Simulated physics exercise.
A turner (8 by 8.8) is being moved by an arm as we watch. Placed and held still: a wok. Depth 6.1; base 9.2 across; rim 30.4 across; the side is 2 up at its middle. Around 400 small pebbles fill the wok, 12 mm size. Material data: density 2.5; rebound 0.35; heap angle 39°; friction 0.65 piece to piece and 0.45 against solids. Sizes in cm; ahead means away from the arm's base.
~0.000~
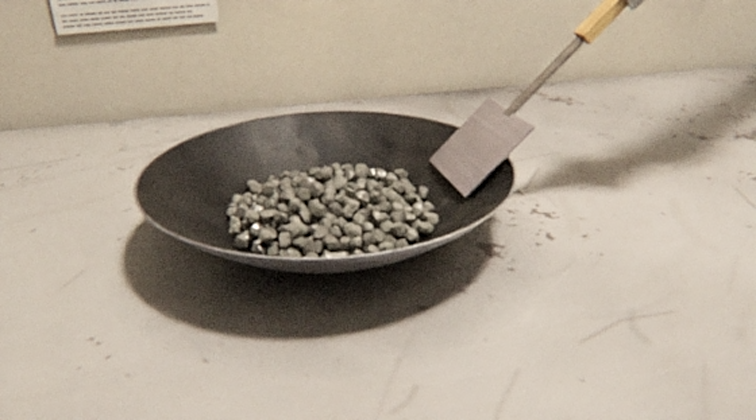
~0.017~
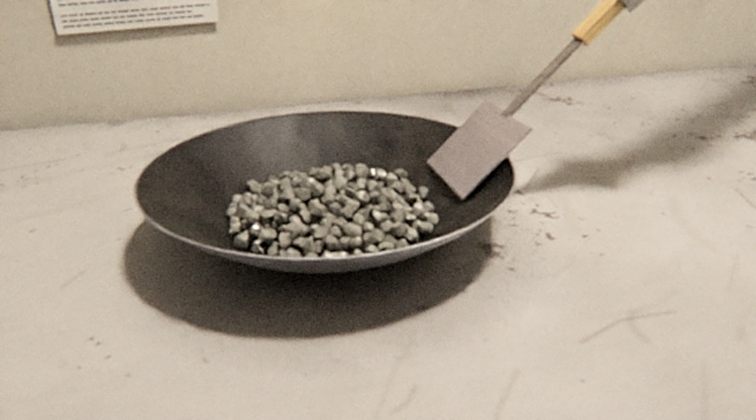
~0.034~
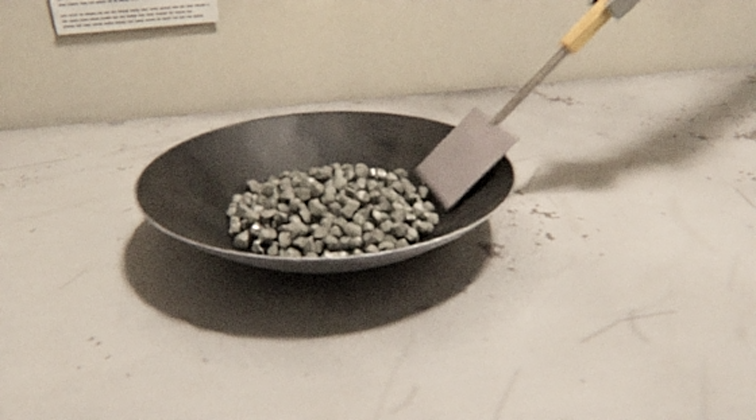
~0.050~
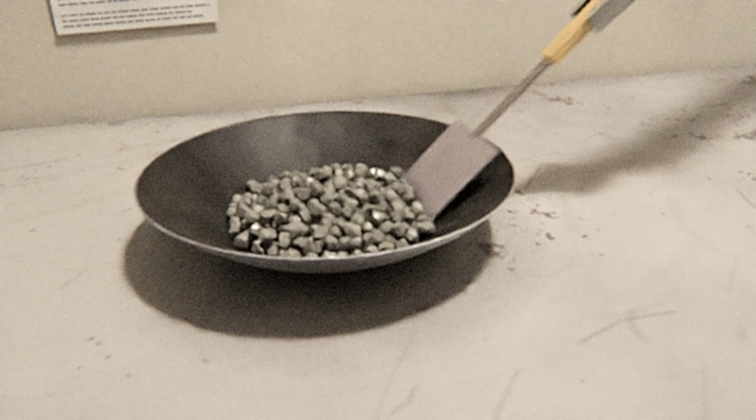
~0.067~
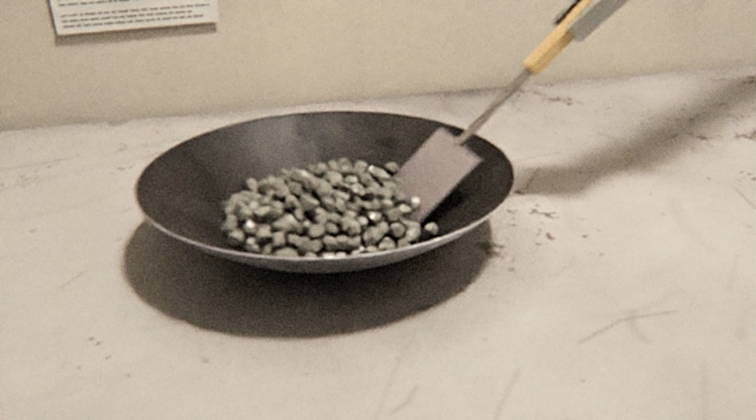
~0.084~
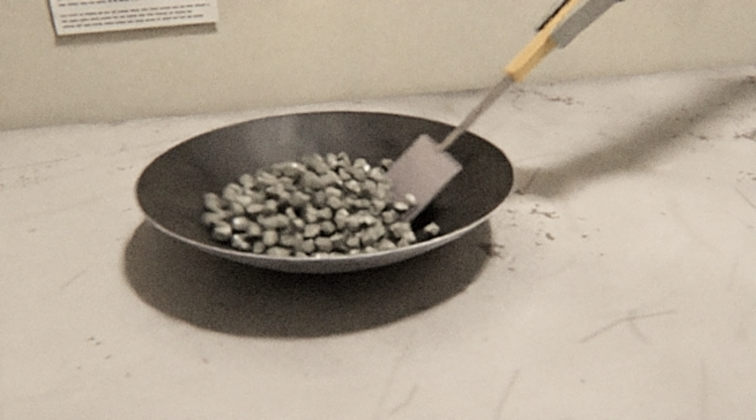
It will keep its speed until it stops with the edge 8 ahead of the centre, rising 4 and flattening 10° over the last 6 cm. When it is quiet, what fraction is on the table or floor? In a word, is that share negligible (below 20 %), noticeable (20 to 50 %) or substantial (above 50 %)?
In a word, noticeable.
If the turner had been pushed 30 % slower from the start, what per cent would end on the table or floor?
It would be near 15 per cent.
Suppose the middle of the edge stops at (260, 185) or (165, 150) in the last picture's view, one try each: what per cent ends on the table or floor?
The two tries give near 5 and near 50 in a hundred.
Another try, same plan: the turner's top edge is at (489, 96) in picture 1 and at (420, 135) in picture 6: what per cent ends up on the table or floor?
Off the vessel, on the table or floor: Some 25 percent.
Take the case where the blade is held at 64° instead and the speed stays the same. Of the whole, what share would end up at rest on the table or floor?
Near 25 %.
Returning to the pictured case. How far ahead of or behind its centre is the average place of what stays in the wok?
I'd say it's roughly 5.0 cm toward the front.
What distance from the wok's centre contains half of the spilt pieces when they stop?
That distance comes to about 26 cm.
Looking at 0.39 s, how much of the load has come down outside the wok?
Some 15 per cent of the load.
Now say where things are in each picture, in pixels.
In the first frame, turner top edge at (510, 112), sloping 44°; upper third of the load around (328, 201), from x 235 to 430, top at y 170; 396 in the wok.
In the second frame, turner top edge at (508, 114), sloping 44°; upper third of the load around (328, 201), from x 235 to 430, top at y 170.
In the third frame, turner top edge at (495, 122), sloping 44°; upper third of the load around (328, 201), from x 235 to 430, top at y 170.
In the fourth frame, turner top edge at (477, 134), sloping 44°; upper third of the load around (328, 201), from x 235 to 430, top at y 170.
In the fifth frame, turner top edge at (459, 143), sloping 44°; upper third of the load around (322, 198), from x 230 to 430, top at y 165.
In the sixth frame, turner top edge at (441, 150), sloping 44°; upper third of the load around (309, 194), from x 210 to 430, top at y 160; 396 in the wok.
After 0.13 s, sloping 44°, highest piece 6 above the table; 396 in the wok.
After 0.17 s, sloping 41°, highest piece 7 above the table; 396 in the wok.
After 0.39 s, sloping 34°, highest piece 10 above the table; 283 in the wok, 69 on the table or floor, 44 on the blade or in flight.
After 1.44 s, sloping 34°, highest piece 7 above the table; 283 in the wok, 113 on the table or floor.
At rest, 283 in the wok, 113 on the table or floor. That is 29 % on the table or floor.
